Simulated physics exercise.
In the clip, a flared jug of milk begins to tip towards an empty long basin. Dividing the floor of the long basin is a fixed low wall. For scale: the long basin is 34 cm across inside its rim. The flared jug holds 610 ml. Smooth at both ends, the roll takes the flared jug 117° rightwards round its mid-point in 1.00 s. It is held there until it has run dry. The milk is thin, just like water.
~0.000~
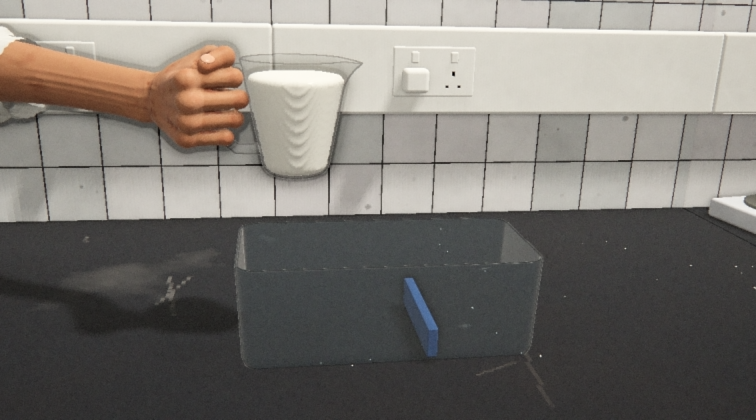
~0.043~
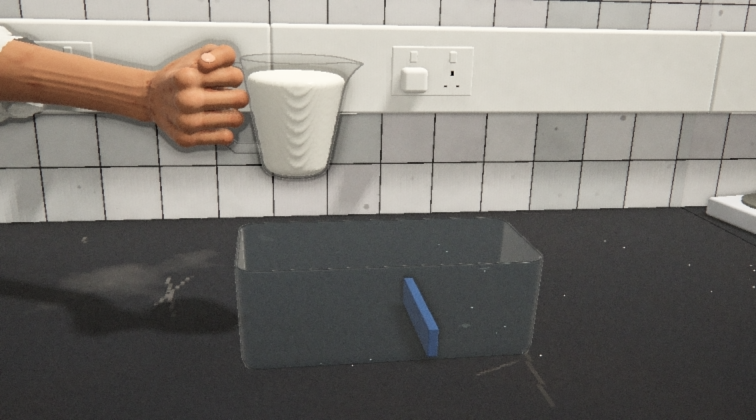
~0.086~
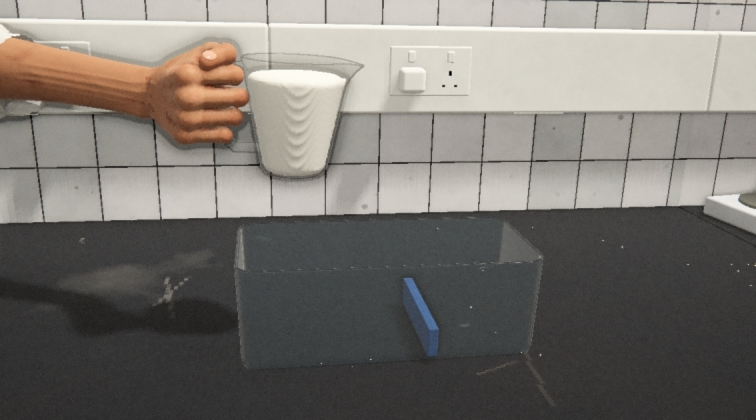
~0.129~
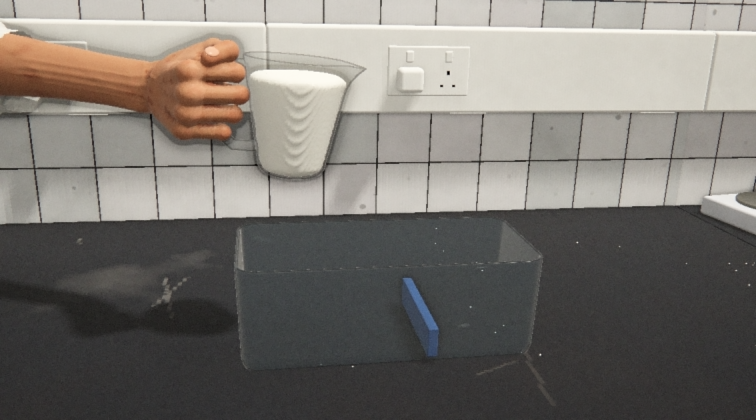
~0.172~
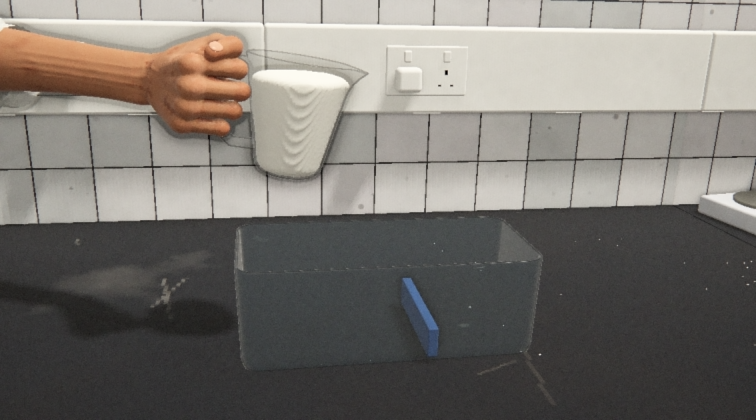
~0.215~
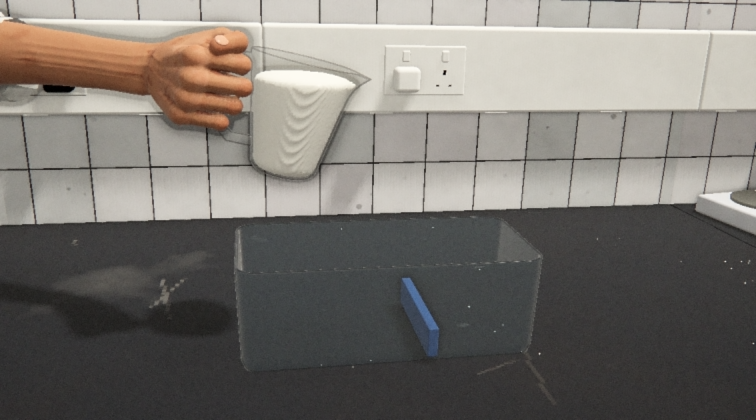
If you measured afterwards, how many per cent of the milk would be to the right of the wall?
About 36 out of 100.
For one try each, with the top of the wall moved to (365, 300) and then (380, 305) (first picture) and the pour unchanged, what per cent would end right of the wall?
90 in a hundred, followed by 80 in a hundred.
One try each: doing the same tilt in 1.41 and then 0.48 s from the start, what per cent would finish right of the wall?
Near 45 in a hundred on the first go and near 25 in a hundred on the second.
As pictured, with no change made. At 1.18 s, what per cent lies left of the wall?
I'd put it near 62 percent.
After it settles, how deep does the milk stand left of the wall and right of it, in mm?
The left ends up at roughly 12 mm, with the right at roughly 12 mm.
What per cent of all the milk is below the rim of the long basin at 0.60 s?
Some 10 per cent.
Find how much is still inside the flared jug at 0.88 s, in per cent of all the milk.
7 in a hundred, give or take.
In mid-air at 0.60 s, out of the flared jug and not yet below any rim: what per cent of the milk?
24 %.
By 0.60 s the tilt is 77° and 66 per cent is still to pour, 1 is left of the wall and 9 right of it.
By 0.88 s the tilt is 113° and 7 per cent is still to pour, 46 is left of the wall and 33 right of it.
By 1.18 s the tilt is 117° and 0 per cent is still to pour, 61 is left of the wall and 35 right of it.
By 1.50 s the tilt is 117° and 0 per cent is still to pour, 61 is left of the wall and 36 right of it.
At rest 61 per cent lies left of the wall, 36 right of it and 3 outside.
